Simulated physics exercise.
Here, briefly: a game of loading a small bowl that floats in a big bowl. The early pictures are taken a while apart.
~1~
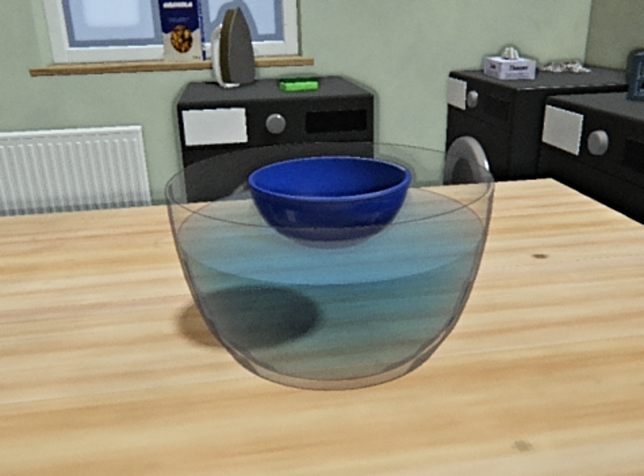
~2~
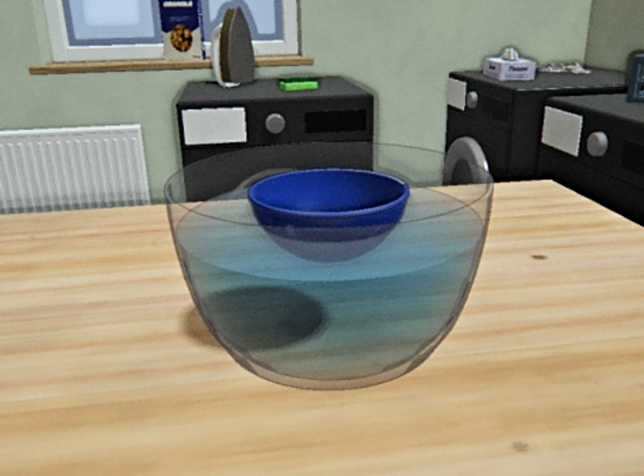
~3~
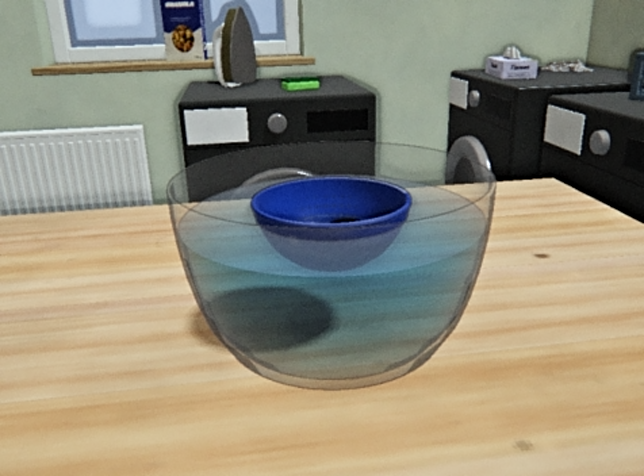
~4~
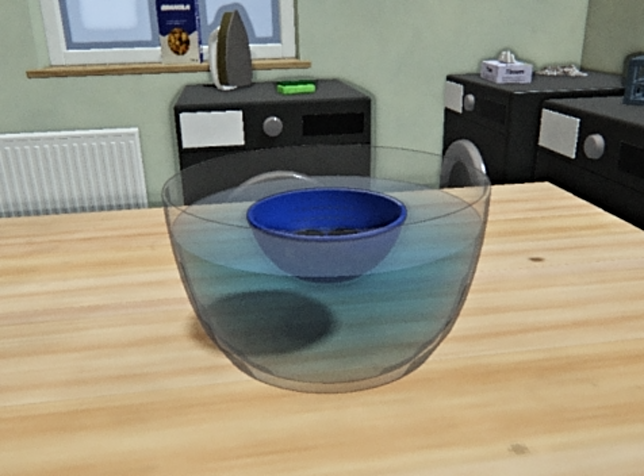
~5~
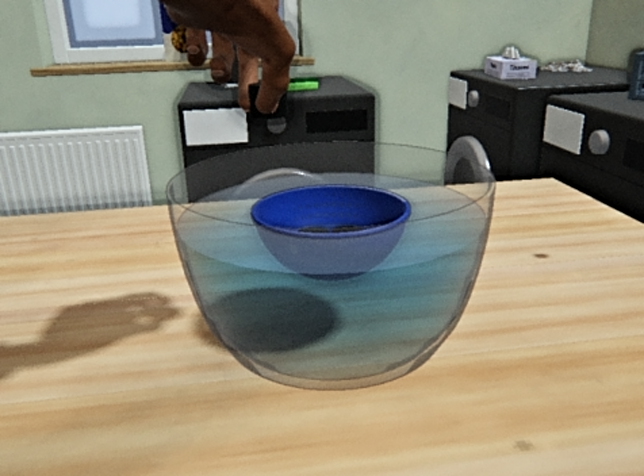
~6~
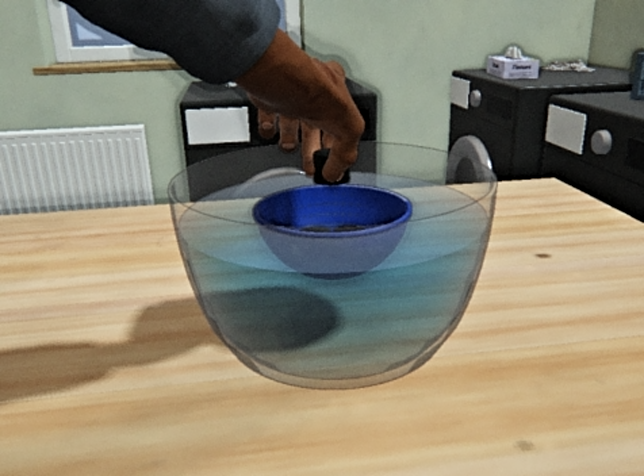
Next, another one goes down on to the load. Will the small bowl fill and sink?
Yes, it sinks.
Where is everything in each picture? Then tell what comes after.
Small bowl (329, 177) empty; most of its side above the surface, in the first frame.
Small bowl (328, 190) with one aboard; about half of its side above the surface, in the second frame.
Small bowl (331, 200) with two aboard; about a third of its side above the surface, in the third frame.
Small bowl (327, 212) with three aboard; hardly any of its side above the surface, in the fourth frame.
Small bowl (331, 210) with three aboard; hardly any of its side above the surface; the next iron weight in the hand at (268, 100), in the fifth frame.
Small bowl (332, 209) with three aboard; hardly any of its side above the surface; the next iron weight in the hand at (331, 166), in the sixth frame.
Soon after, the iron weight is in and the small bowl dips.
Later, water pours in over its edge.
In the end, the small bowl lies on the bottom with its load.
